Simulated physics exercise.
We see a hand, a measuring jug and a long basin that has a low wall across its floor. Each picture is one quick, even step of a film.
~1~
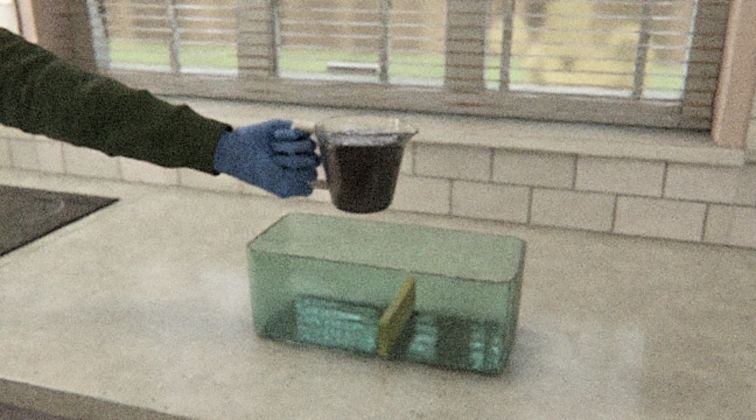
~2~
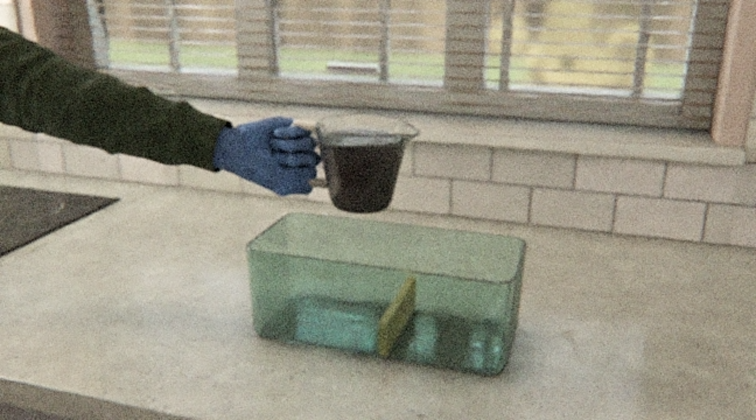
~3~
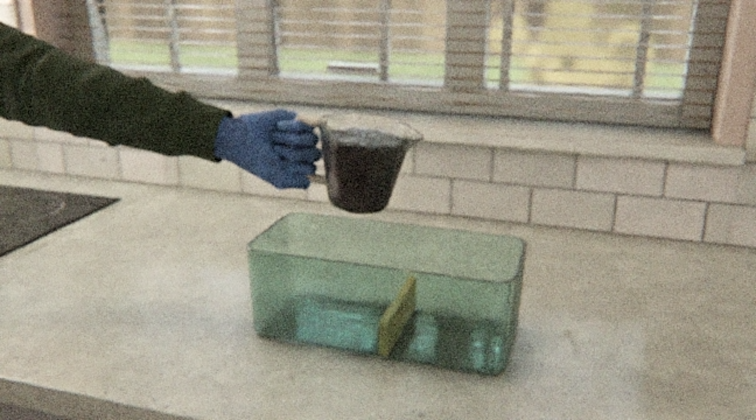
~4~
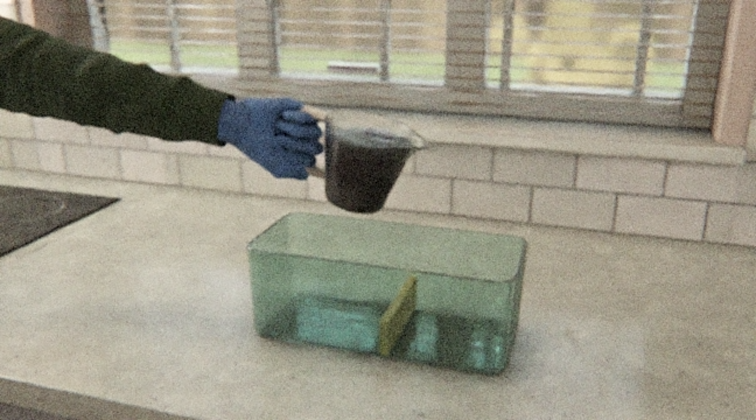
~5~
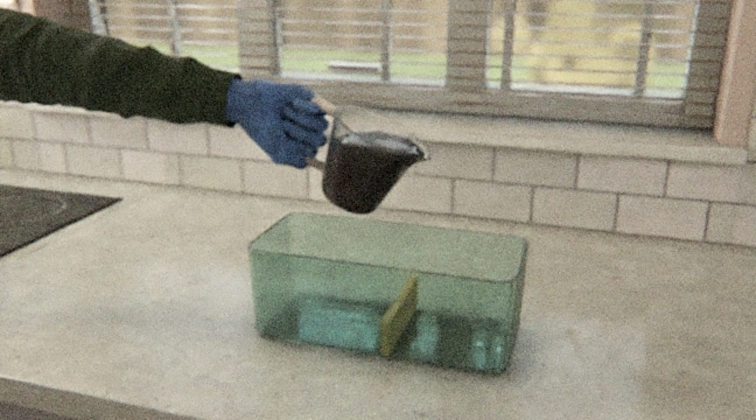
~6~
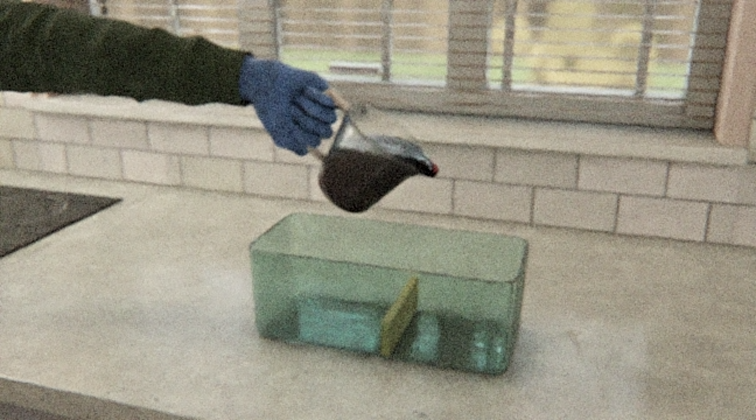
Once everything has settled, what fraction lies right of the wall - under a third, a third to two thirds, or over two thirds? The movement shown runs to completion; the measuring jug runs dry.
The share right of the wall does go past two thirds.
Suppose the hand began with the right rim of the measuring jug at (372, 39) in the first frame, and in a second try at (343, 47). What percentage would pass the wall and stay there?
It comes to about 65 %, followed by about 30 %.
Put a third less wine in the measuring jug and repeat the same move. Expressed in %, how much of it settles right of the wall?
Roughly 90 in a hundred.
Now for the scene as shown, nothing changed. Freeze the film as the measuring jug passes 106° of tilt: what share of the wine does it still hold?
Still holding around 30 %, give or take.
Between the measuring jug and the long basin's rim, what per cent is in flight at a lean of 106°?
Estimate: Some 15 per cent.
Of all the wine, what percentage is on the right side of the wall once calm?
It works out to around 90 percent.
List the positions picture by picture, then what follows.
In the first picture, it leans 0°; its right rim is at (419, 131); the wine meets the walls at (325, 134) and (406, 140); the long basin's rim runs from (267, 231) to (520, 262); the wall's top is at (399, 300).
In the second picture, it leans 2°; its right rim is at (420, 132); the wine meets the walls at (325, 133) and (406, 140).
In the third picture, it leans 6°; its right rim is at (423, 138); the wine meets the walls at (328, 132) and (408, 143).
In the fourth picture, it leans 14°; its right rim is at (427, 146); the wine meets the walls at (333, 132) and (414, 146).
In the fifth picture, it leans 25°; its right rim is at (431, 159); the wine meets the walls at (337, 137) and (422, 149).
In the sixth picture, it leans 37°; its right rim is at (432, 174); the wine meets the walls at (336, 144) and (428, 163); 3 per cent is over the edge.
A moment on, the measuring jug is tipped right over and 28 per cent is still to pour, 0 is left of the wall and 54 right of it.
Next, the measuring jug is tipped right over and 0 per cent is still to pour, 6 is left of the wall and 90 right of it.
Then the measuring jug is tipped right over and 0 per cent is still to pour, 7 is left of the wall and 91 right of it.
Later the measuring jug is tipped right over and 0 per cent is still to pour, 7 is left of the wall and 91 right of it.
At rest 7 per cent lies left of the wall, 91 right of it and 2 outside.
